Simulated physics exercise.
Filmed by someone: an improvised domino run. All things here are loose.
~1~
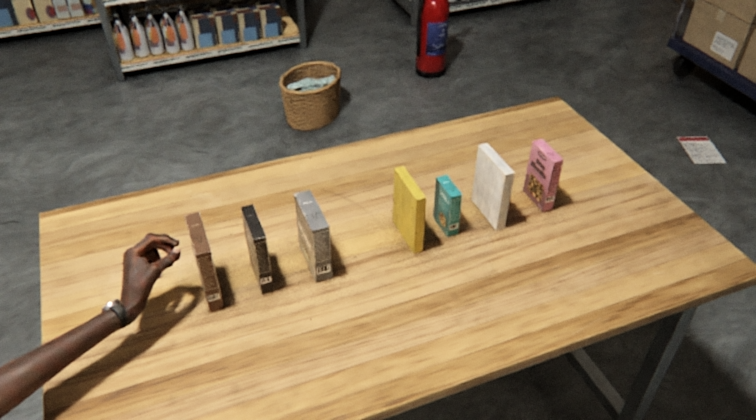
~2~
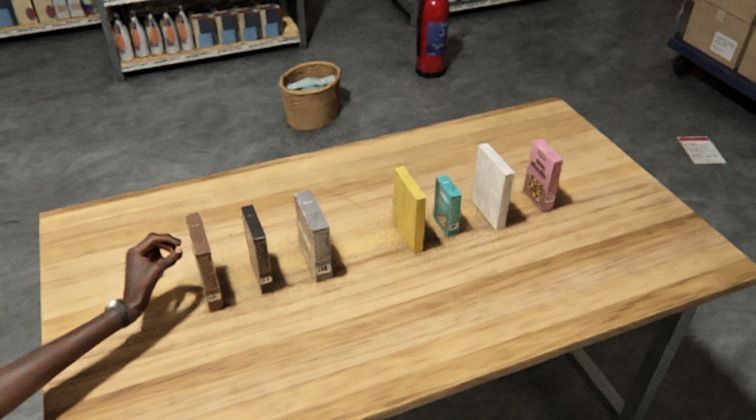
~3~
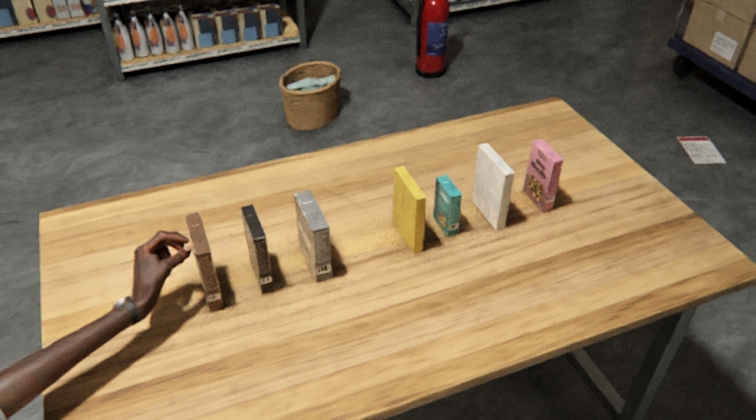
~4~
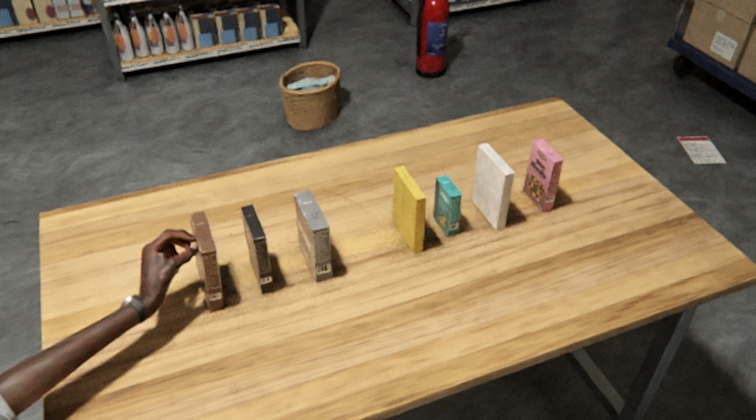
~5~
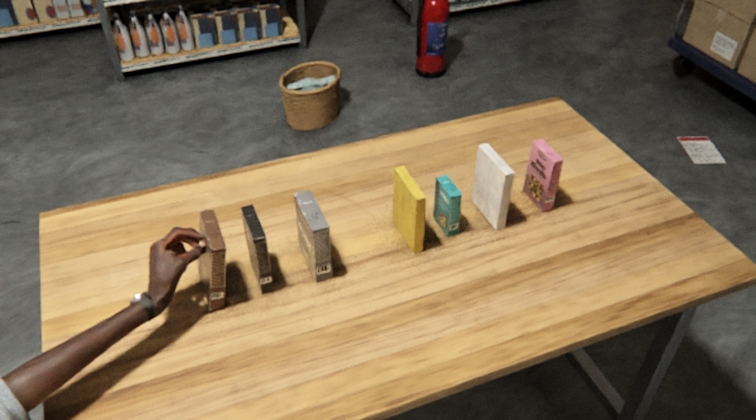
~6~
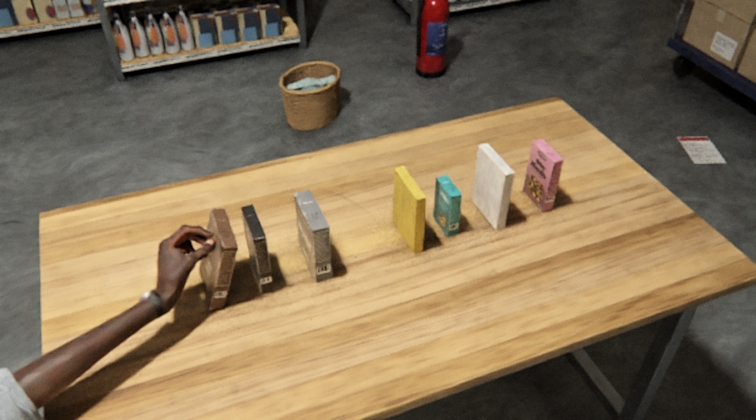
A hand reaches the brown packet at the row's left end and tilts it rightward.
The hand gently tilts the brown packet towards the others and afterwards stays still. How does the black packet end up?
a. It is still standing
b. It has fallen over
Option b: It has fallen over.
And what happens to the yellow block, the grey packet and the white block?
At the end the yellow block is standing, the grey packet has fallen, and the white block is standing.
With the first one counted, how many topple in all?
Total: 3.
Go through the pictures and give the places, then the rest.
In the first frame, black packet (257, 250); white block (492, 187).
In the second frame, yellow block (409, 210); grey packet (313, 236).
In the third frame, white block (492, 187); turquoise packet (447, 206).
In the fourth frame, brown packet 4° over; yellow block (409, 210); grey packet (313, 236).
In the fifth frame, brown packet 10° over; white block (492, 187); turquoise packet (447, 206).
In the sixth frame, brown packet 18° over; black packet (257, 250); yellow block (409, 210).
Then, 0.40 s later than the last frame, brown packet 66° over; black packet tilted by 52° near (290, 248); grey packet tilted by 24°.
Then, 0.50 s later than the last frame, brown packet 75° over; black packet tilted by 73° near (300, 254); grey packet on its side.
When it is over, lying over on the table, black packet and grey packet; the other 3 as before. End places, in pixels of the last picture, black packet near (302, 254).
